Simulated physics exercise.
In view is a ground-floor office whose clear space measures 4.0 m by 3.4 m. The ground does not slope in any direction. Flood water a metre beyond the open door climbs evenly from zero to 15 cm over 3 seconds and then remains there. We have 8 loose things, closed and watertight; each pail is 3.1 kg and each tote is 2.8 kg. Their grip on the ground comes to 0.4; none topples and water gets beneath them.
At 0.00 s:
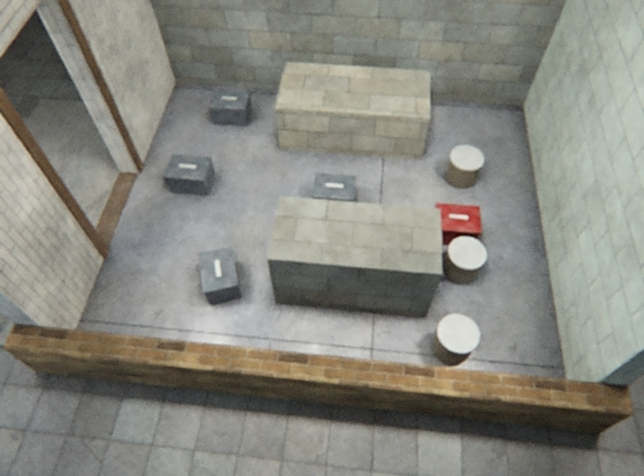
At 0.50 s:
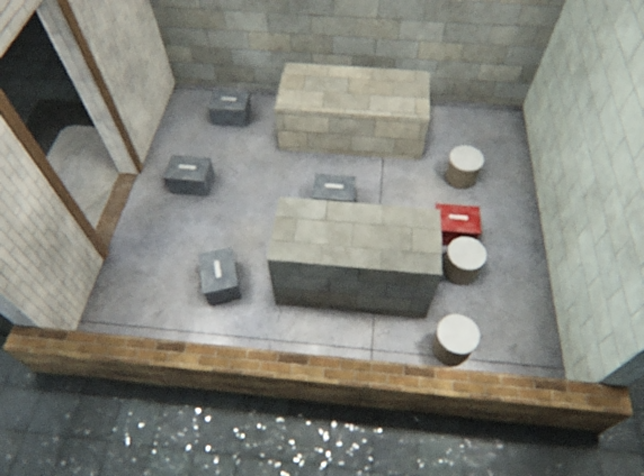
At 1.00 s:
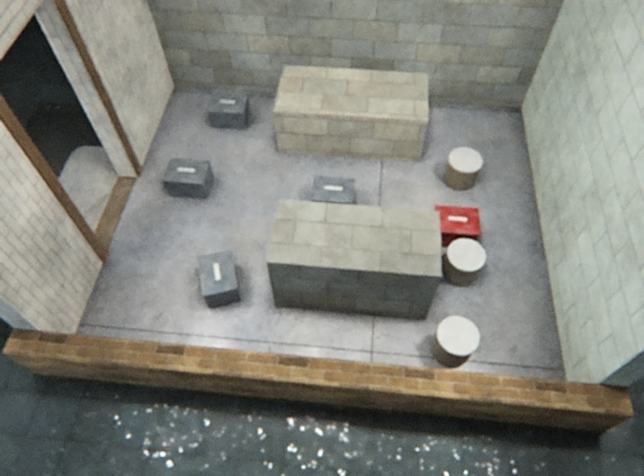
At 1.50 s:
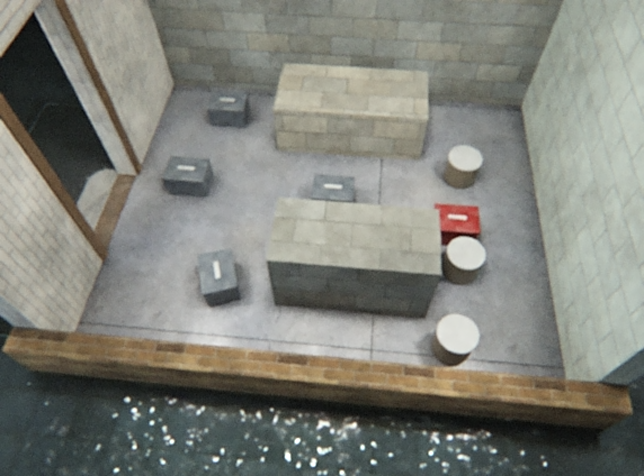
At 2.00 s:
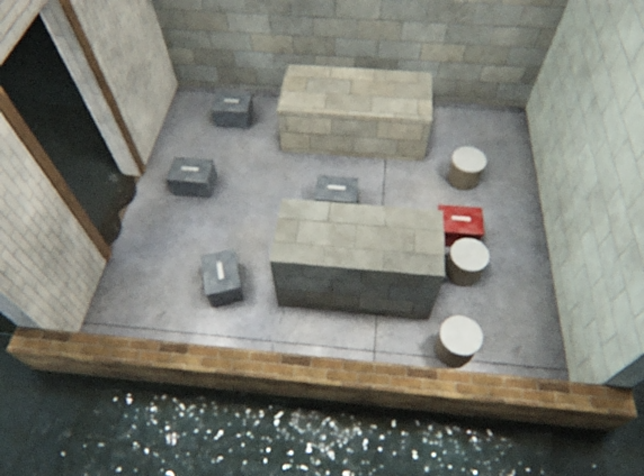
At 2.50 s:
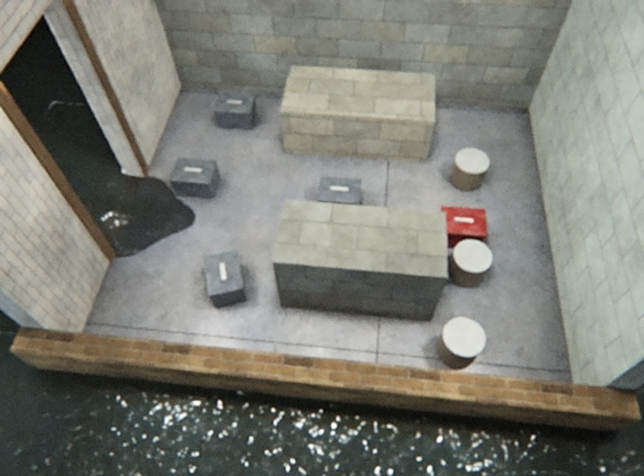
Ground-floor office seen from above, dark water spreading outside the low brick wall, then creeping in through the left doorway.
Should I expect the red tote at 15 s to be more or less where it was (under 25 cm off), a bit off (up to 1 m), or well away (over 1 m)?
A bit off.
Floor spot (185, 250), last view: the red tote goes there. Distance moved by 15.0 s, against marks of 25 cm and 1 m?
It moves a short way.
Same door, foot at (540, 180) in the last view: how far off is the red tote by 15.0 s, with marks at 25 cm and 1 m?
By then the red tote has been carried a long way.
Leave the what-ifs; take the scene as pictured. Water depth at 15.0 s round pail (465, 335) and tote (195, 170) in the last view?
Close to 10 and 6 centimetres.
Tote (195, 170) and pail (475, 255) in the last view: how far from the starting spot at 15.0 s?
Net displacement, in order: 120 cm; 80 cm.
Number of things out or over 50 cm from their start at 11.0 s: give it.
The number I get is 7.
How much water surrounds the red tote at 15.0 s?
Close to 10 centimetres.
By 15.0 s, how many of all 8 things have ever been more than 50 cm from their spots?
8.
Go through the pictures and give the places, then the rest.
The red tote at (458, 218) rests on the ground; 0.0 m2 under water; 0 of 8 have shifted, in the first frame.
The red tote at (458, 218) rests on the ground; water covers 0.0 m2; 0 of 8 have shifted, in the second frame.
The red tote at (457, 220), on the bottom; water covers 0.0 m2; 0 of 8 have shifted, in the third frame.
The red tote at (457, 218), on the bottom; water covers 0.0 m2; 0 of 8 have shifted, in the fourth frame.
The red tote at (461, 219), on the bottom; 0.0 m2 under water; 0 of 8 have shifted, in the fifth frame.
The red tote at (464, 221) rests on the ground; water covers 0.4 m2; 0 of 8 have shifted, in the sixth frame.
After 3.5 s the red tote is near (464, 221), 0.0 m from its start, aground; 0 afloat.
After 6.8 s the red tote is near (534, 205), 0.7 m from its start, afloat; 4 afloat.
After 11.0 s the red tote is near (496, 300), 0.8 m from its start, afloat; 8 afloat.
After 15.0 s the red tote is near (491, 274), 0.6 m from its start, afloat; 8 afloat.
